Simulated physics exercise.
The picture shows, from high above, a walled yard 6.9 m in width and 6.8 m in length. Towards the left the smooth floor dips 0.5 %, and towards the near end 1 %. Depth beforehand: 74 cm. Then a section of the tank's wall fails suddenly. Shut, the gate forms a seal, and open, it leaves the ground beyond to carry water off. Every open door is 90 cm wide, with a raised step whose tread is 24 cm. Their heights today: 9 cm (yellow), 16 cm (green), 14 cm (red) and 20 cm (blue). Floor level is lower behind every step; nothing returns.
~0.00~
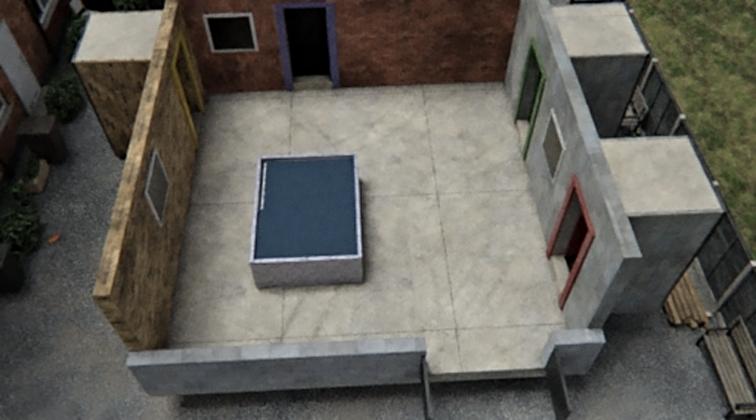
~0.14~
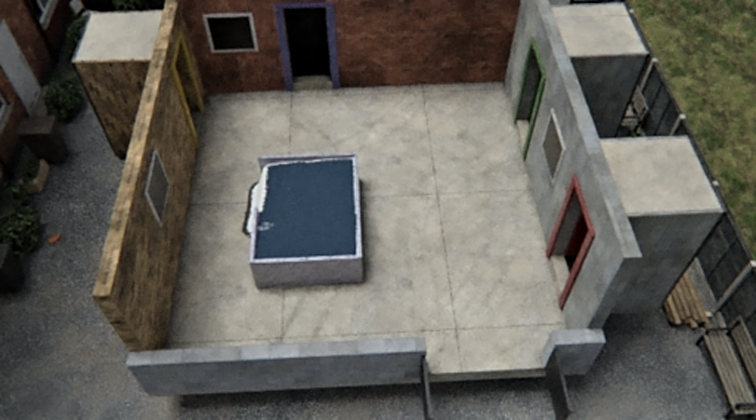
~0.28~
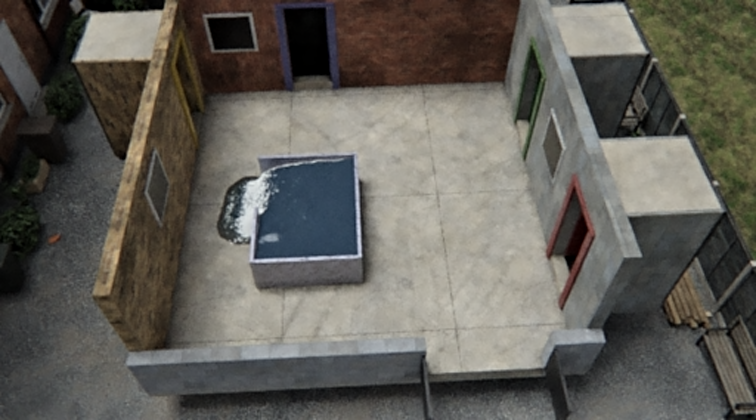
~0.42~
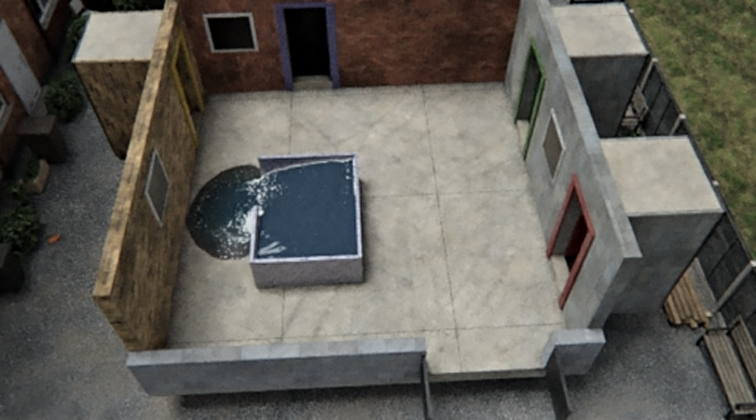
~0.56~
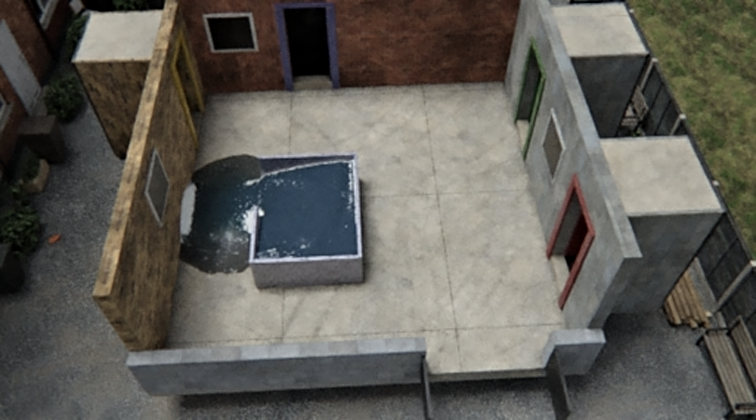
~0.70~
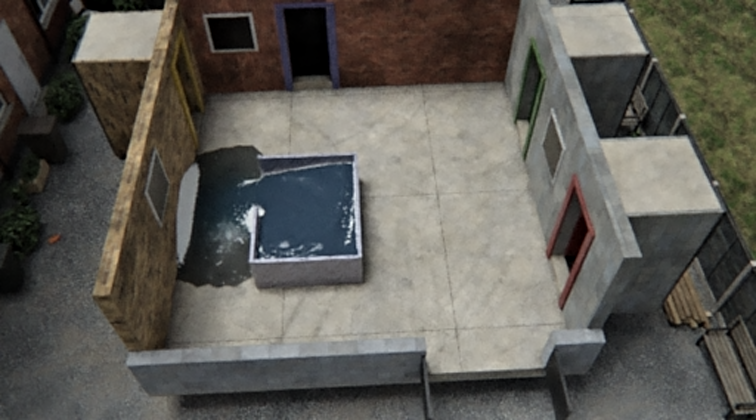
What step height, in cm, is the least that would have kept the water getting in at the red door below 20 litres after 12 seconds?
The least height is about 7.5 cm.
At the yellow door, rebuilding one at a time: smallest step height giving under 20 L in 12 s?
At yellow, about 12.5 cm.
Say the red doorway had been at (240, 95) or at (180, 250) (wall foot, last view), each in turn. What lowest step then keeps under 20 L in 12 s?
In turn: Roughly 27 cm, roughly 29 cm.
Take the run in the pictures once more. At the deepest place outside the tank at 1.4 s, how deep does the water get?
It gets to close to 50 centimetres there.
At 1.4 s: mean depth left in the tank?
It averages close to 50 centimetres.
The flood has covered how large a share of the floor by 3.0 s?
Roughly 35 percent.
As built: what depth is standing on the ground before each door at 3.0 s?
Door by door, in centimetres - yellow 12, green 0, red 0, blue 11.
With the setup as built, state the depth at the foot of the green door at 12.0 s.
Depth: Near 4.0 cm.
After 1.4 s water covers 15 % of the floor, deepest (50 cm) near (188, 210); it has not reached the red door.
After 3.0 s water covers 35 % of the floor, deepest (32 cm) near (186, 217); it has not reached the red door.
After 12.0 s water covers 100 % of the floor, deepest (15 cm) near (336, 365); 7 cm at the red door, 0 litres in over its 14 cm step.
At the red door as built, the water arrived by 5.2 s and peaked near 11 cm at 8.2 s.
Run again over the same 12 s with other heights there, 29 litres in over 7 cm, 5 litres over 9.5 cm. The limit of 20 litres is kept from about 7.5 cm up.
